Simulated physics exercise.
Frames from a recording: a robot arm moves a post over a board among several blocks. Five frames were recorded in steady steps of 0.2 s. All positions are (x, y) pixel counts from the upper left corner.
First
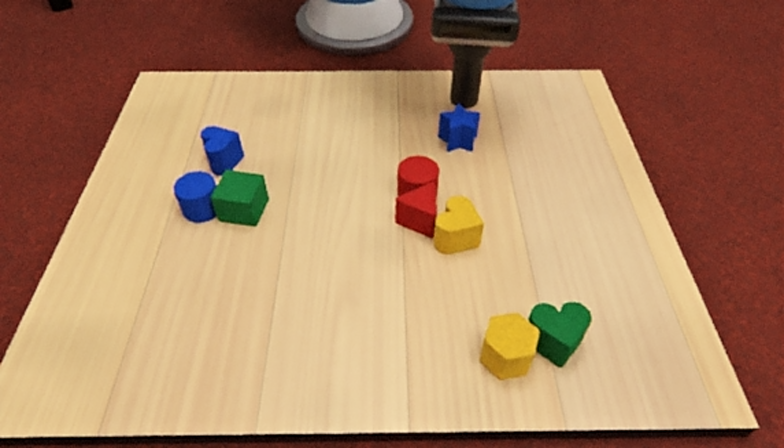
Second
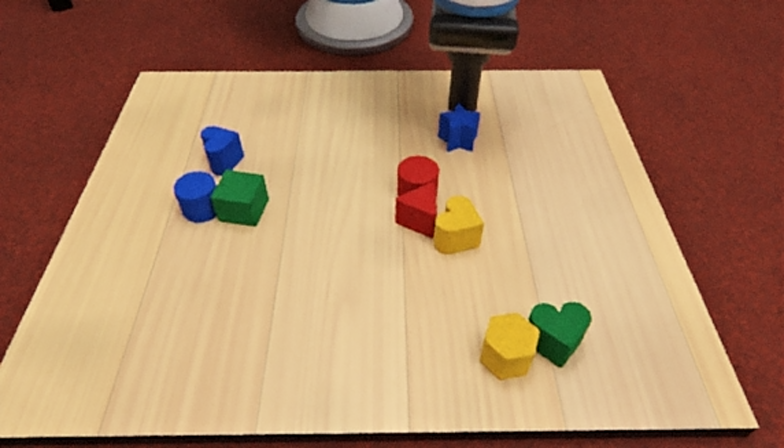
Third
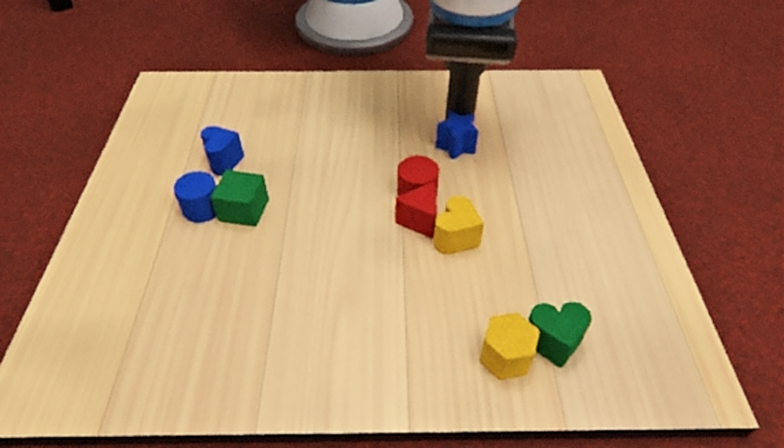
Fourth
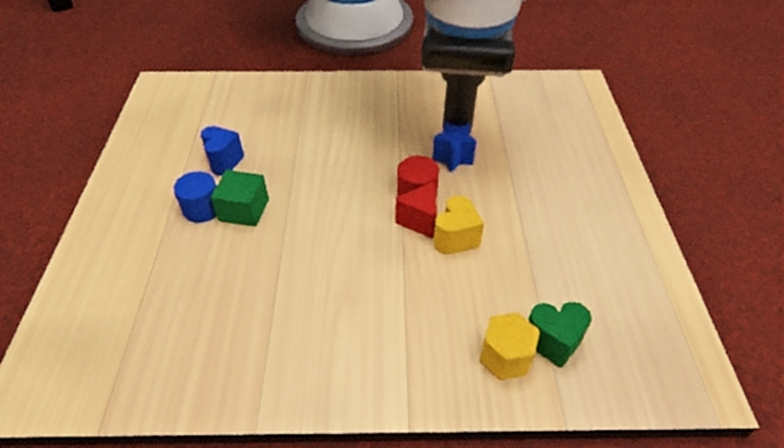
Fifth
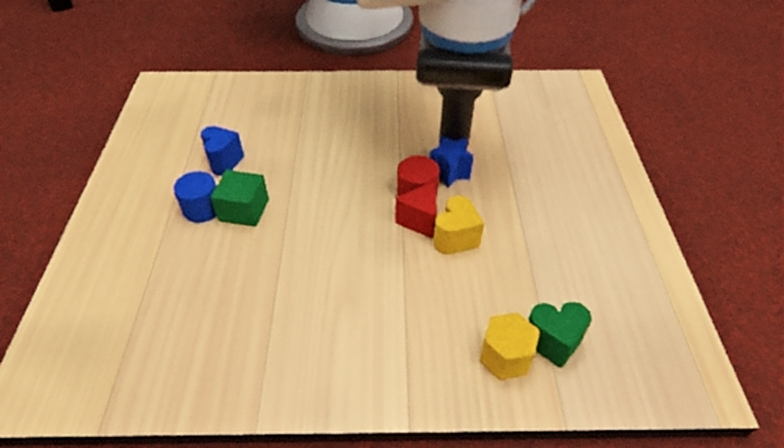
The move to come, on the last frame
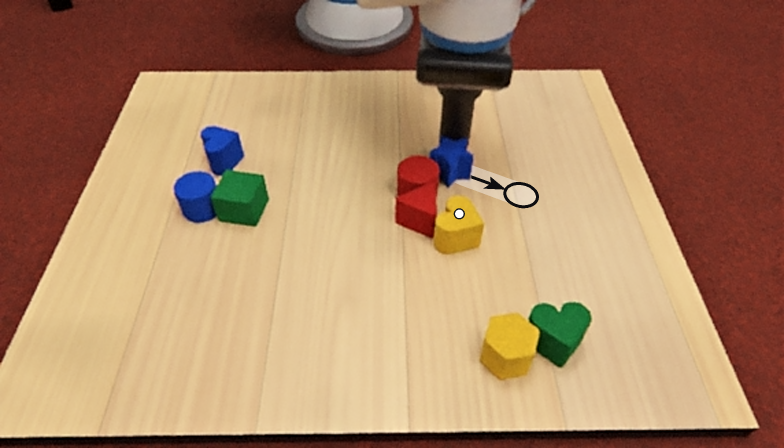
A robot arm lowers its post to the blue star and pushes it toward the red blocks.
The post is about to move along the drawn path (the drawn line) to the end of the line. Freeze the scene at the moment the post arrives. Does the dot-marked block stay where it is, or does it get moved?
It sits in its place.
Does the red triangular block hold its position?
It seems so.
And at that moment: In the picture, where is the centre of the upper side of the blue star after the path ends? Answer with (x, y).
Around pixel (448, 169).
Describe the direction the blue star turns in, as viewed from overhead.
Turns clockwise.
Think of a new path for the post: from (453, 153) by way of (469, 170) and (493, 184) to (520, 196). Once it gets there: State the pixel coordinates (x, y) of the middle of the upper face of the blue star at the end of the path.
The spot you're after is about (458, 166) in the image.
The line goes from (453, 153) by way of (461, 173) and (491, 184) to (521, 195); the dot is on the yellow heart-shaped block.
The first path, step by step. Halfway along, post (477, 168); red cylinder (412, 174); blue star (448, 169), turned 30° clockwise.
At the end, post (524, 184); red cylinder (412, 174); red triangular block unmoved; blue star (448, 169), turned 30° clockwise; yellow heart-shaped block unmoved.
